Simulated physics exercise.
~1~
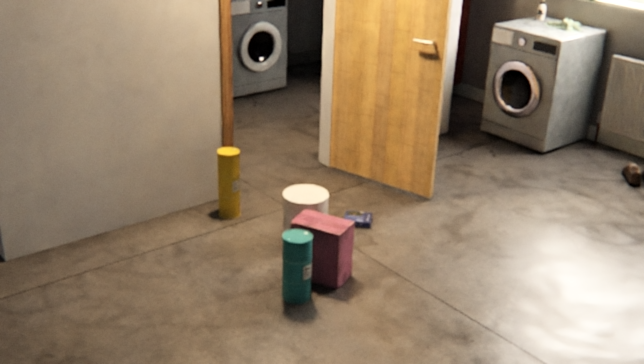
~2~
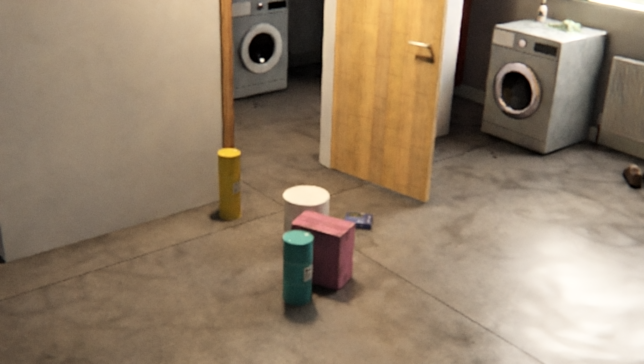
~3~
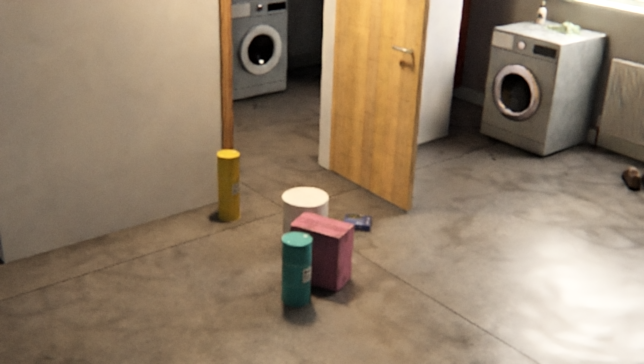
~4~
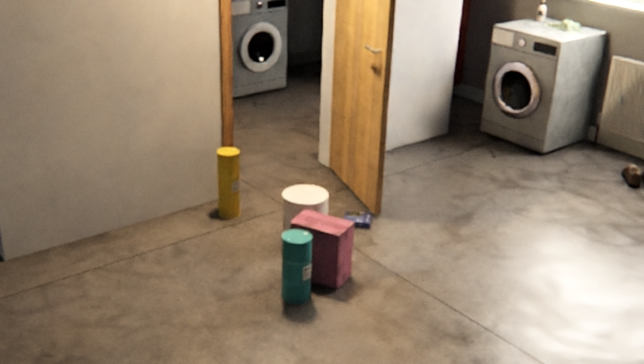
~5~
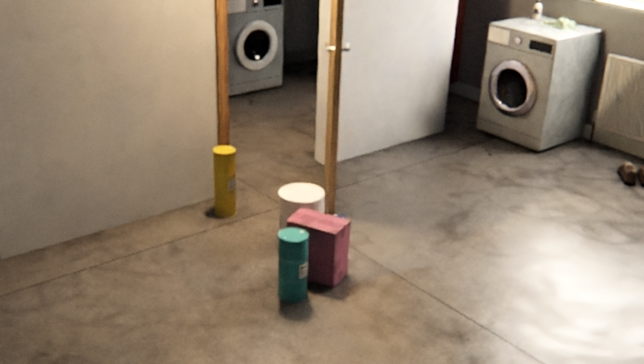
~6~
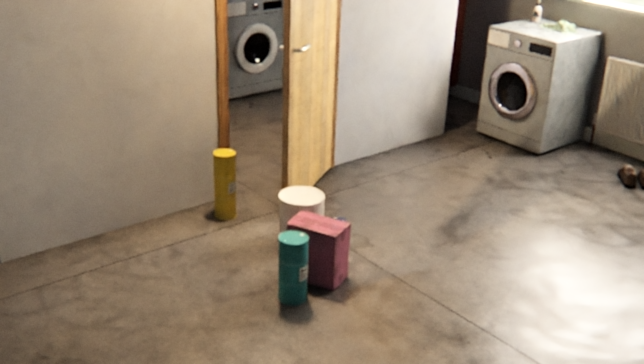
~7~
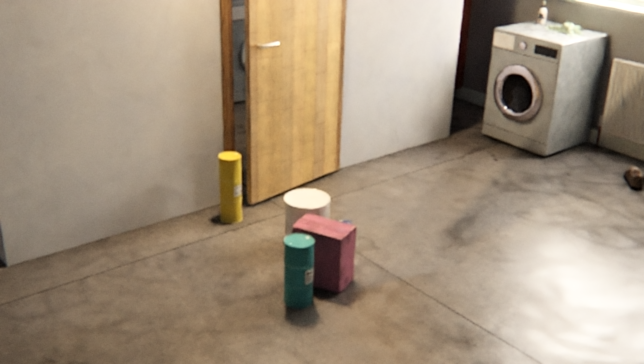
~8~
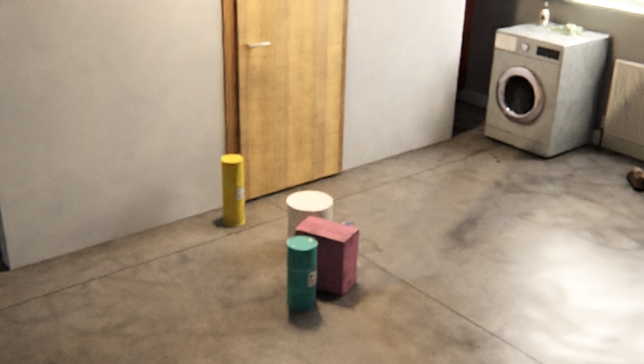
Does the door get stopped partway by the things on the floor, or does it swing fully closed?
The door swings fully closed. It moves the small blue packet slightly on the way, and the pail, box and canisters stay standing where they were.
In this clip, an open wooden door swings slowly left past a white pail, a pink box and turquoise and yellow canisters, shifting a small blue packet on the floor slightly as it passes. The door ends closed, with the packet out of view and the other items still standing.
